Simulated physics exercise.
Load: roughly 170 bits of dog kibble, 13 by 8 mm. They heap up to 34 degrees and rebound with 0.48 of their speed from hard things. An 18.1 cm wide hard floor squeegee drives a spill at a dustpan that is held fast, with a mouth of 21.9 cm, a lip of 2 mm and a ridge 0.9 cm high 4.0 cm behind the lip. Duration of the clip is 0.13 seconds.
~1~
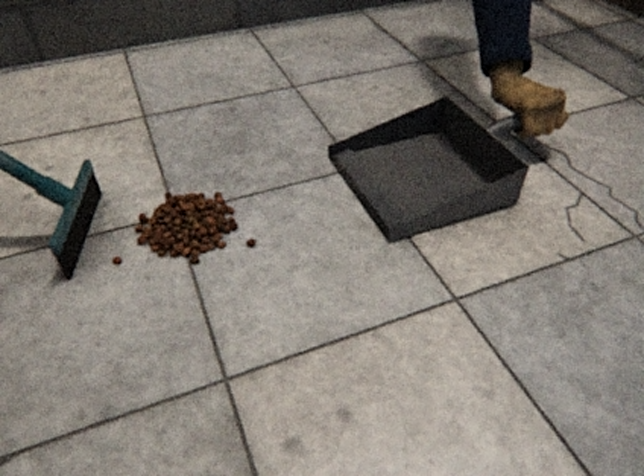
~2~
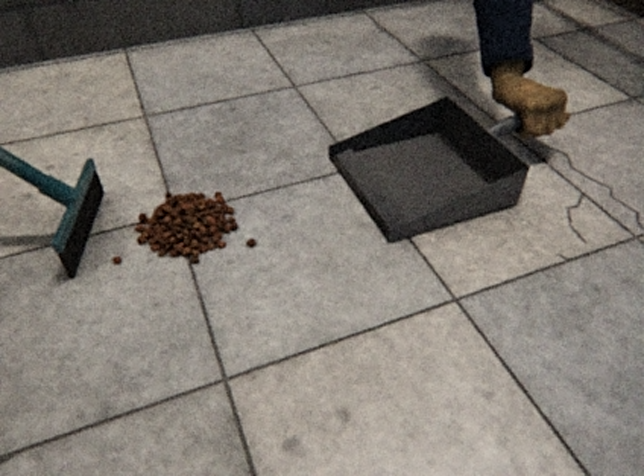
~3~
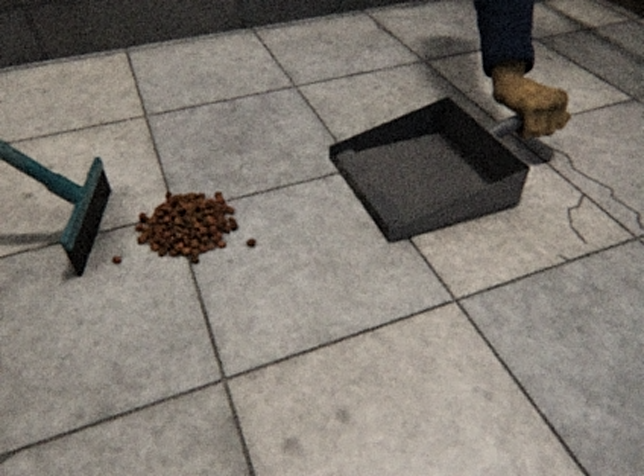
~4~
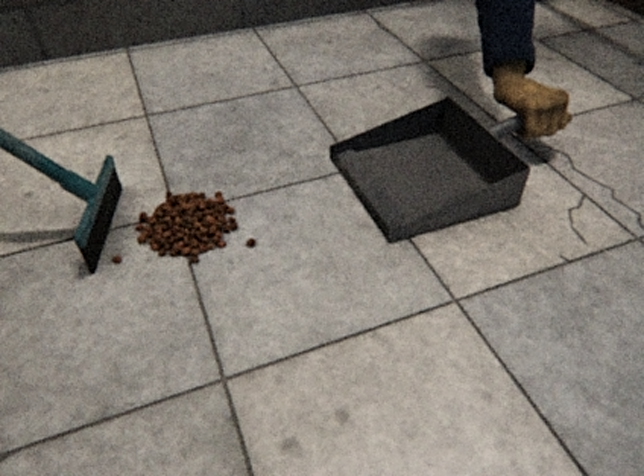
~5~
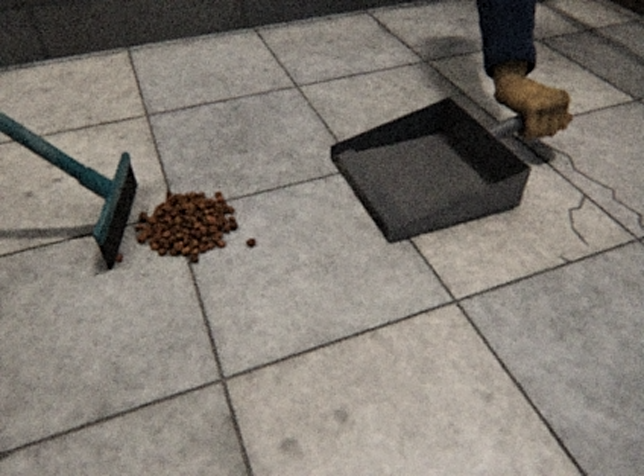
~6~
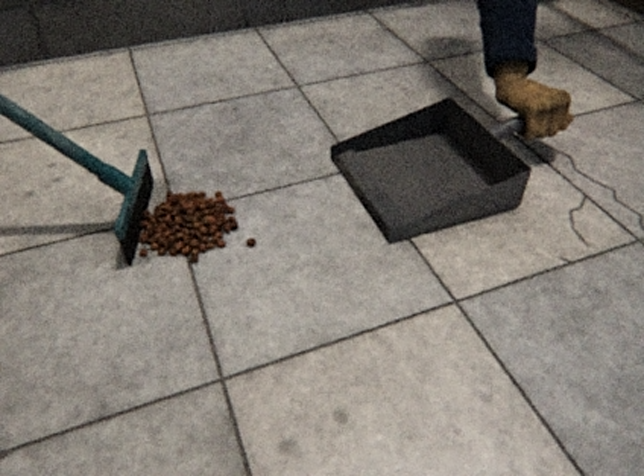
On a grey tiled floor, a teal squeegee slides right and meets a pile of brown kibble.
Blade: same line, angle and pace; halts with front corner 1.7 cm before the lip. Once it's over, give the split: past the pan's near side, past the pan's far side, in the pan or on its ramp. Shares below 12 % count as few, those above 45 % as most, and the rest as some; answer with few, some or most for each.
Final split: Past the pan's near side: Few; past the pan's far side: Few; in the pan or on its ramp: Some.
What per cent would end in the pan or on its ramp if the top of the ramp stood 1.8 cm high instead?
In that case roughly 20 percent.
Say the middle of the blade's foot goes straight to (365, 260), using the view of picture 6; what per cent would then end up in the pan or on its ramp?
Close to 20 in a hundred.
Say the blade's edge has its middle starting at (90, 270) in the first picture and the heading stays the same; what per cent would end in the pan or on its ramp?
Estimate: Near 30 %.
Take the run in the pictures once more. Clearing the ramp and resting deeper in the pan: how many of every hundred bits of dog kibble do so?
Around 5 in a hundred.
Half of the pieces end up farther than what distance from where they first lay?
Near 24 cm.
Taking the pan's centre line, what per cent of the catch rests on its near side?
I'd put it at around 40 per cent.
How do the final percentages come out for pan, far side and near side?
Near 5, far 0, pan 25, all in per cent.
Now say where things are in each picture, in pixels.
The first picture shows blade from (56, 249) to (89, 167), moved 0.0 cm, 0 of the pieces shifted so far; middle of the pieces at (185, 221); pan at (428, 177).
The second picture shows blade from (58, 248) to (92, 166), moved 0.3 cm, 0 of the pieces shifted so far; middle of the pieces at (185, 221).
The third picture shows blade from (67, 246) to (99, 165), moved 1.4 cm, 0 of the pieces shifted so far; middle of the pieces at (185, 221).
The fourth picture shows blade from (80, 243) to (111, 163), moved 3.0 cm, 0 of the pieces shifted so far; middle of the pieces at (185, 221).
The fifth picture shows blade from (99, 239) to (127, 160), moved 5.3 cm, 0 of the pieces shifted so far; middle of the pieces at (185, 220).
The sixth picture shows blade from (120, 235) to (144, 157), moved 7.8 cm, 5 of the pieces shifted so far; middle of the pieces at (185, 220); pan at (431, 178).
Then, 0.16 s after the last picture, middle of the blade 17 cm from the lip; 0 % over the lip, far side 0 %, near side 0 %.
Then, 0.26 s after the last picture, middle of the blade 8 cm from the lip; 0 % over the lip, far side 0 %, near side 0 %.
Then, 0.50 s after the last picture, middle of the blade 4 cm from the lip; 25 % over the lip, far side 0 %, near side 5 %.
In the end, near side 5 %, far side 0 %, pan 25 %, in front of the lip or behind the blade 70 %.
